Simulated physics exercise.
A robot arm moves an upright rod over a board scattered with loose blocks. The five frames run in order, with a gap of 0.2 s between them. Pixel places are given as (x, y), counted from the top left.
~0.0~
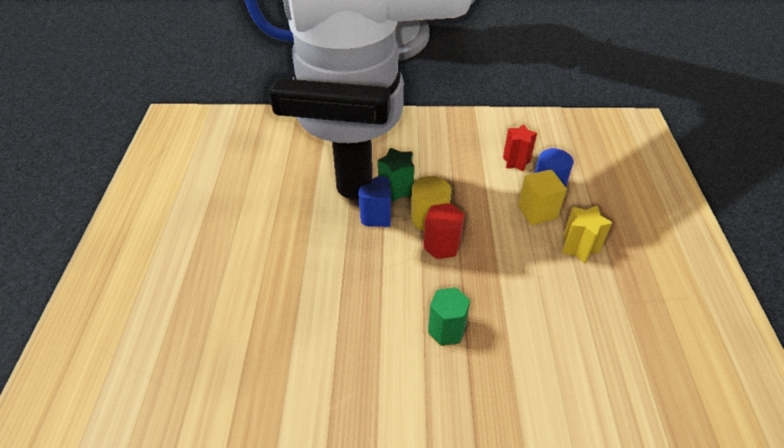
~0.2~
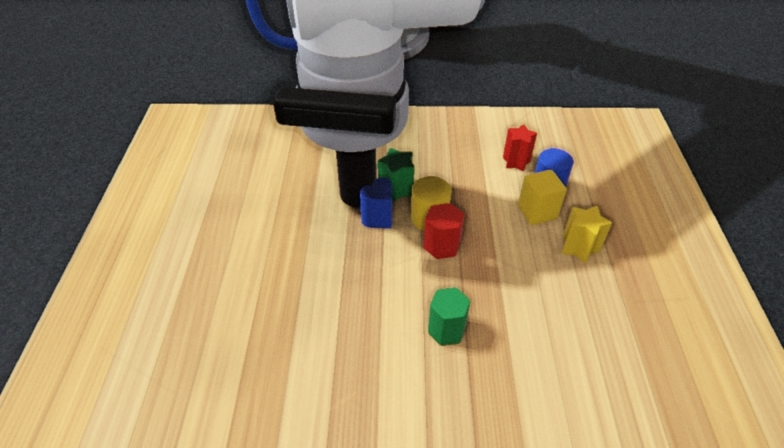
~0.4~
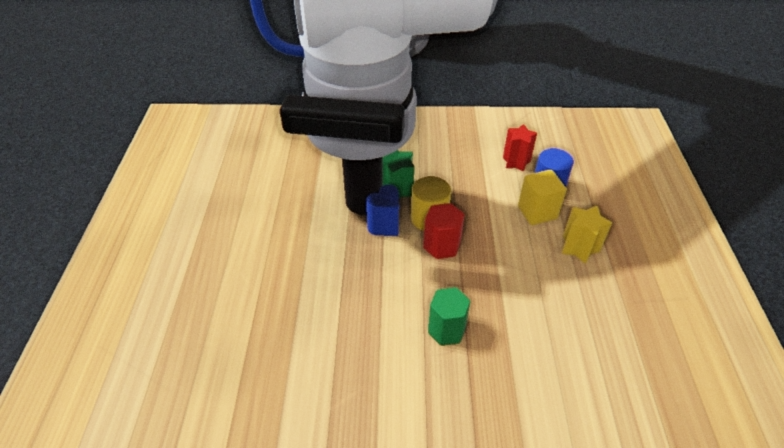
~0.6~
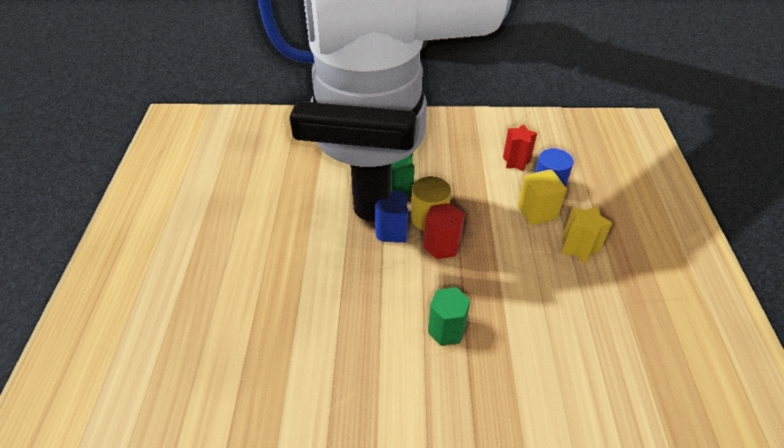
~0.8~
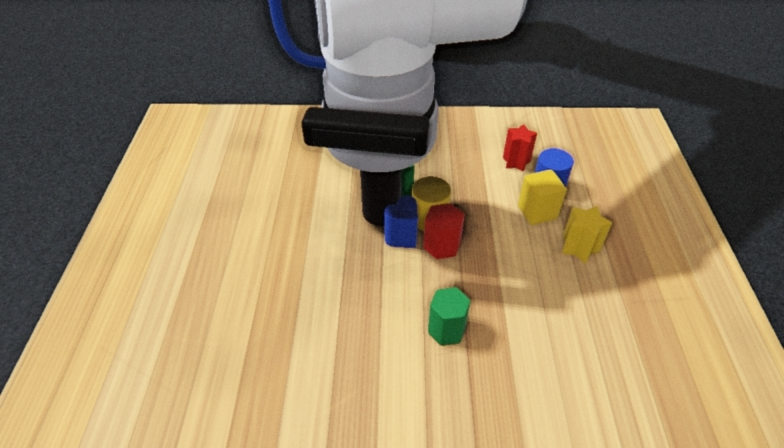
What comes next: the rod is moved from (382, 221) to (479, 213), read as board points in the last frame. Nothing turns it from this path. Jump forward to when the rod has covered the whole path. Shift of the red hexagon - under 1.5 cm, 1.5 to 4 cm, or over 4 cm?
Overall it shifts less than 1.5 cm.
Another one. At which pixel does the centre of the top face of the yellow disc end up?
Around (523, 185).
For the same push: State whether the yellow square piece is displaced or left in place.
It is shifted.
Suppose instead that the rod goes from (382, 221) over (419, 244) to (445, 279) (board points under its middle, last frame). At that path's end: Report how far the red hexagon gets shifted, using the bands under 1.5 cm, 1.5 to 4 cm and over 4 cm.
The red hexagon ends up a moderate distance away, 1.5 to 4 cm.
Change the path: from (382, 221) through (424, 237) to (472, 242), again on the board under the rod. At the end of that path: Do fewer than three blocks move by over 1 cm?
In short: No.
The first path, step by step. Halfway along, rod at (431, 208); blue heart-shaped block at (416, 212), turned 40° clockwise; yellow disc at (472, 186); red hexagon at (451, 219).
At the end, rod at (480, 204); blue heart-shaped block at (416, 212), turned 40° clockwise; yellow disc at (523, 185); red hexagon at (451, 219); yellow square piece at (559, 183).
